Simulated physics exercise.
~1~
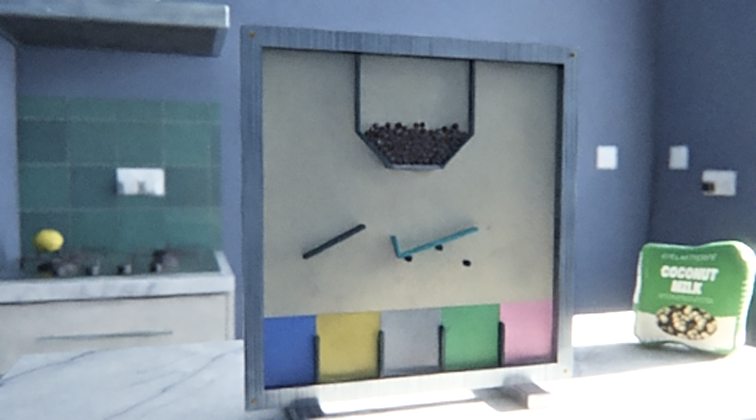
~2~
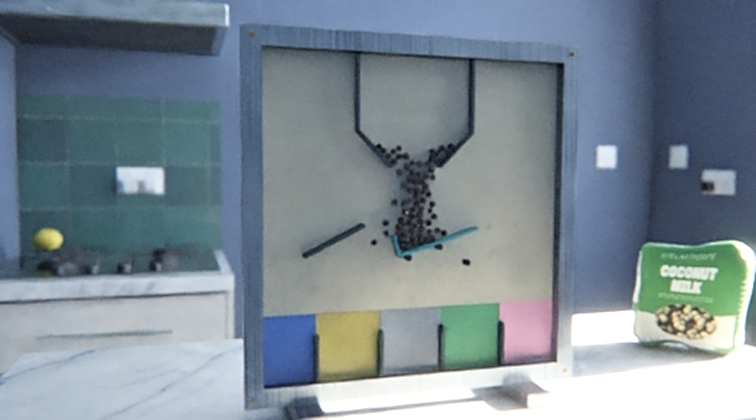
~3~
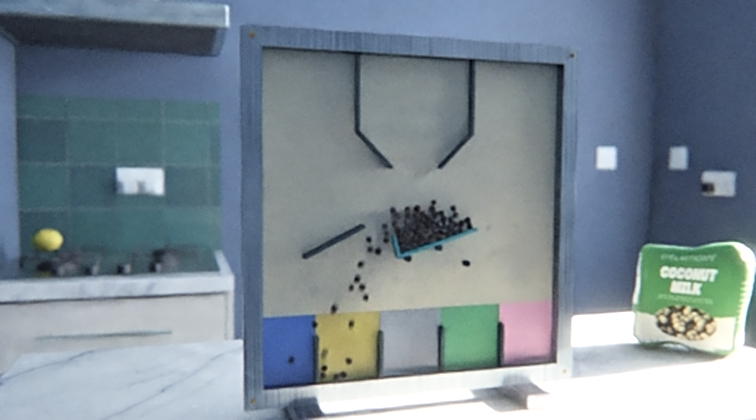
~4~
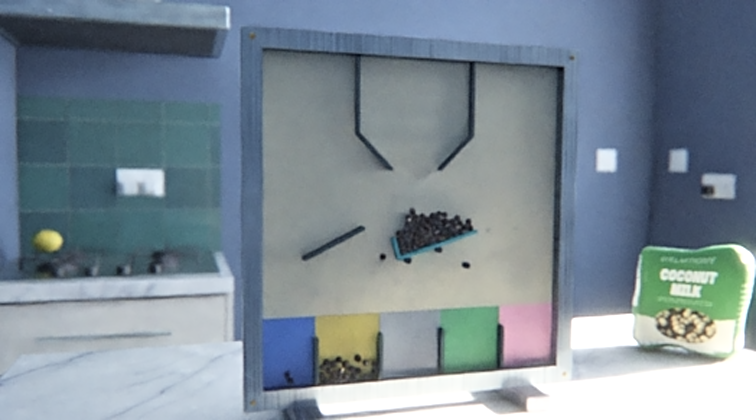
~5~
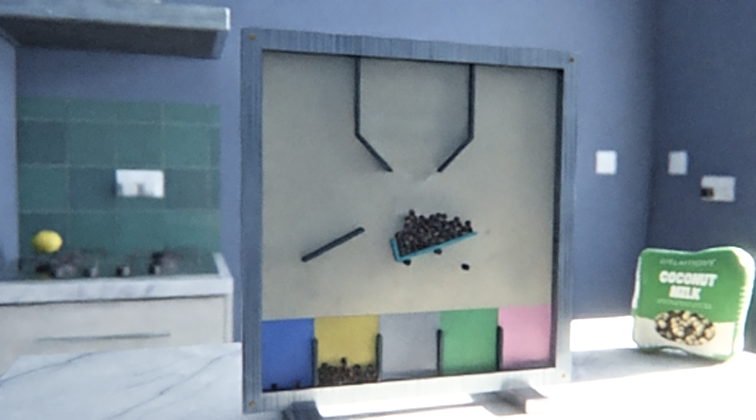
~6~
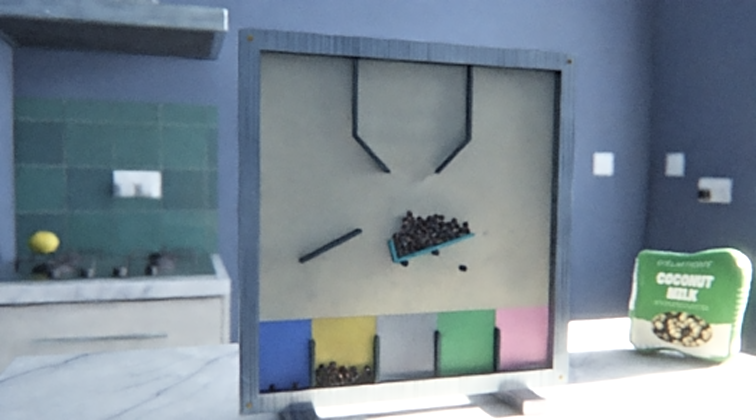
In a kitchen, dark beads dropping from a hopper onto a tilted turquoise rocker, most staying there, some spilling into yellow and blue bins.
